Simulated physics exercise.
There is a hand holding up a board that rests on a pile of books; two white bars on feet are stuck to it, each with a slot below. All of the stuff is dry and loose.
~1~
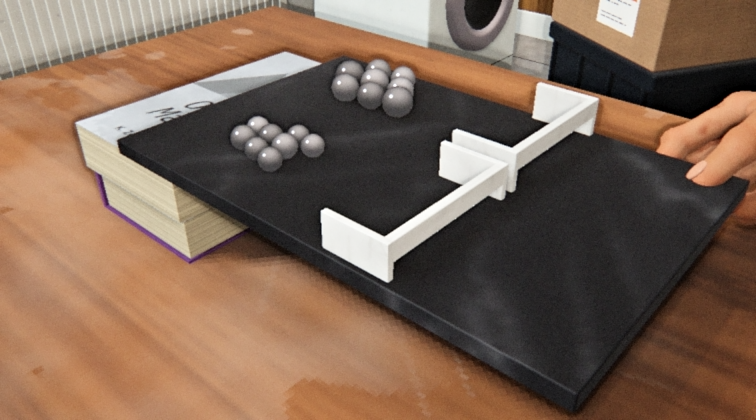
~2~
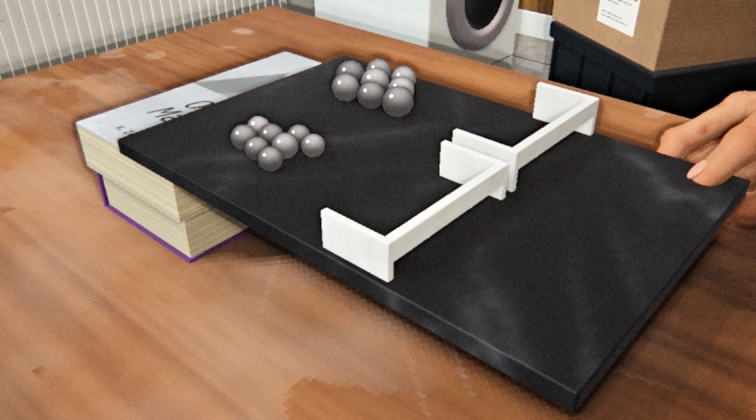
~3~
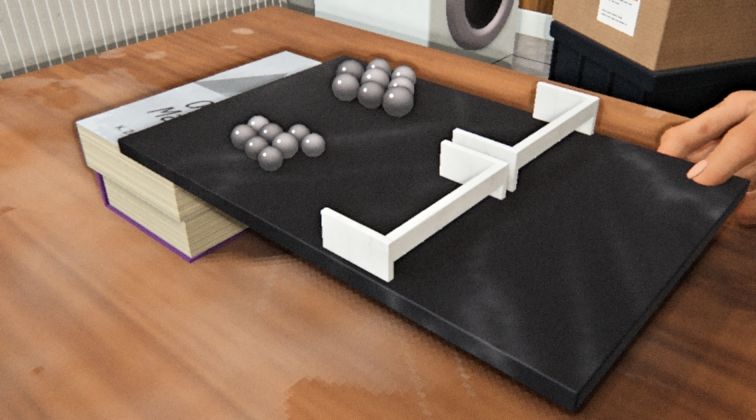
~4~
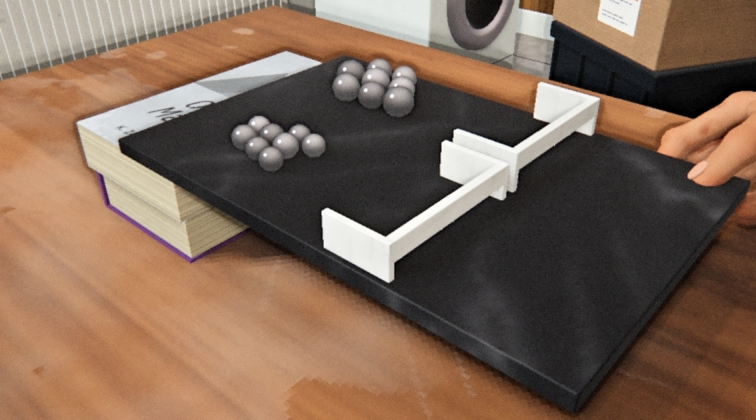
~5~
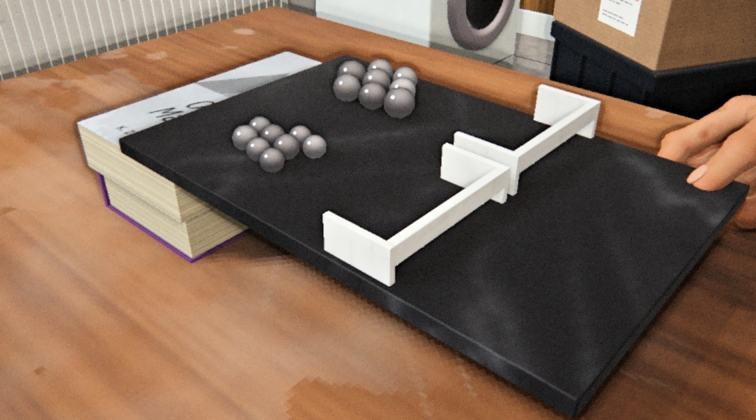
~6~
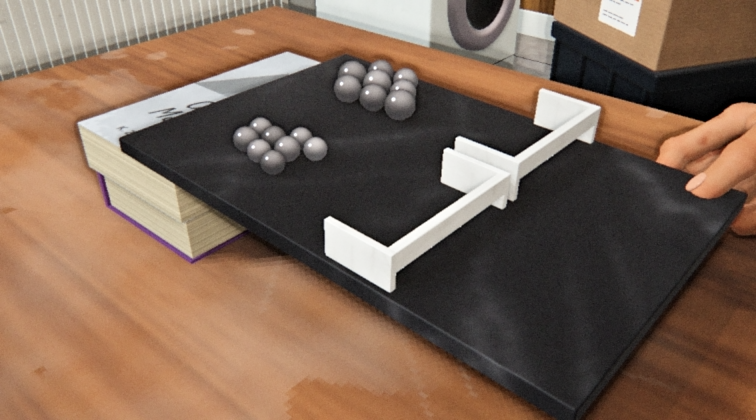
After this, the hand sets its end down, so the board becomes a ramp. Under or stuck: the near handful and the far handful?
In order: Looks like the near handful is too bulky; looks like the far handful is too bulky.
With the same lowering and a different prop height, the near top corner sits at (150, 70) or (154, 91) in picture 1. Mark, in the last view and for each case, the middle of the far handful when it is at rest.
First try: (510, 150); second try: (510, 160).
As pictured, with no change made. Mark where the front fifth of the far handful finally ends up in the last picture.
Near (535, 197).
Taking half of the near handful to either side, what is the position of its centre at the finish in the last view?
I'd put the centre roughly at (440, 262).
Then, 0.30 s after the last picture, board sloping at 9°; near handful on its way down; far handful on its way down.
Then, 0.62 s after the last picture, board sloping at 15°; near handful has reached its gate; far handful has reached its gate.
Then, 1.00 s after the last picture, board resting at 15°; near handful has reached its gate; far handful has reached its gate.
At rest, board resting at 15°; near handful gathered behind its gate; far handful gathered behind its gate.
